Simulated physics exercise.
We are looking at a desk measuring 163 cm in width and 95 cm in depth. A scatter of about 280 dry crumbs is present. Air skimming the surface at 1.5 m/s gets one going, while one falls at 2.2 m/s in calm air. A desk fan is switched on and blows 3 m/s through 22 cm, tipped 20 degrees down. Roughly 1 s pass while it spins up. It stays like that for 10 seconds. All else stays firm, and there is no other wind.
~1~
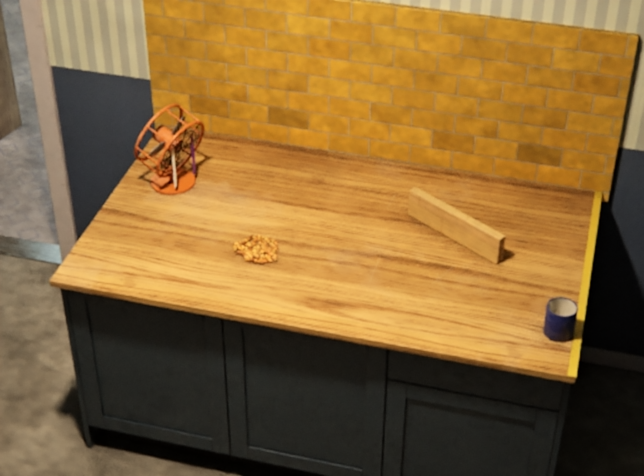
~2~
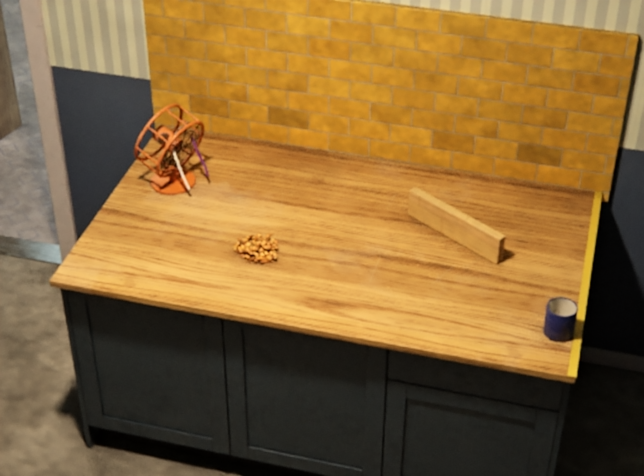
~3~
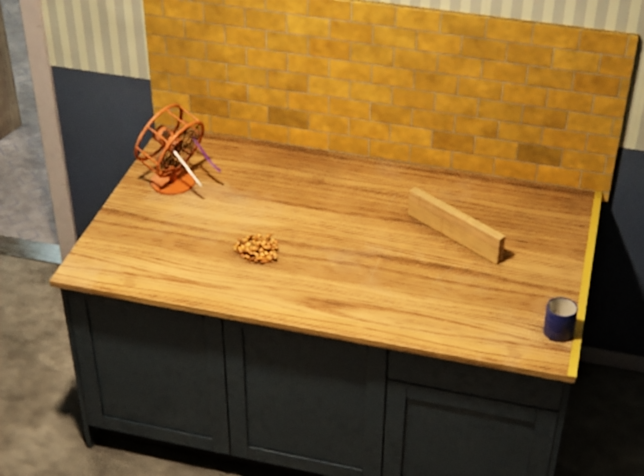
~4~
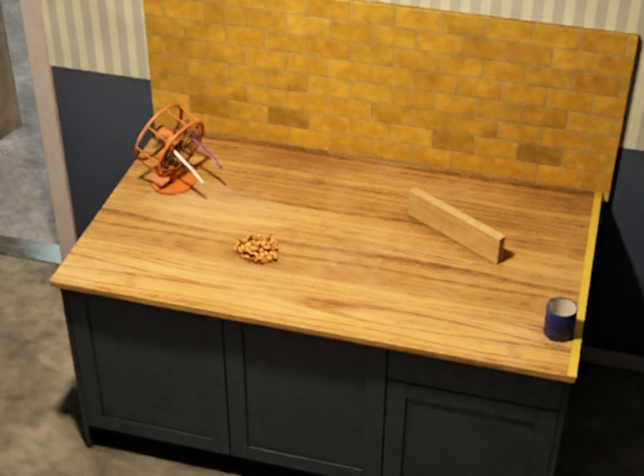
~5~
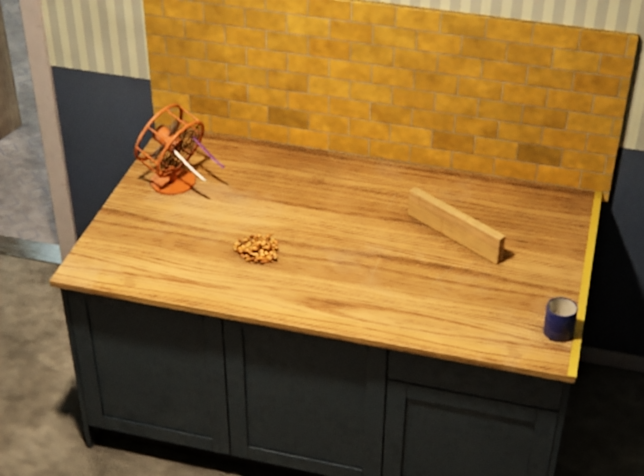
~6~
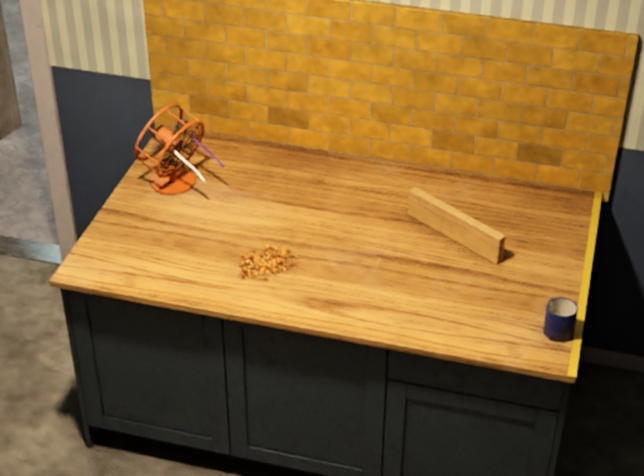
Dry crumbs lay still in a small heap on a wooden desk with a fan, a board and a mug, then most of them shifted slightly away from the fan and spread a little.
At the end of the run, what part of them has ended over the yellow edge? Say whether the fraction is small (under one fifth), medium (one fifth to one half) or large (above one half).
Small, under one fifth.
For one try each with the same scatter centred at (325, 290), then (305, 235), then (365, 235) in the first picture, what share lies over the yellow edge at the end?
First try near 0 %, second near 70 %, third near 80 %.
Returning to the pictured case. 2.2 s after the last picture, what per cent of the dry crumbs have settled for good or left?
Estimate: Close to 100 %.
Then, 1.0 s after the last picture, 0 % are over the yellow edge; 100 % have settled or left.
Then, 2.2 s after the last picture, 0 % are over the yellow edge; 100 % have settled or left.
Then, 4.6 s after the last picture, 0 % are over the yellow edge; 100 % have settled or left.
Then, 9.1 s after the last picture, at the end, 0 % are over the yellow edge.
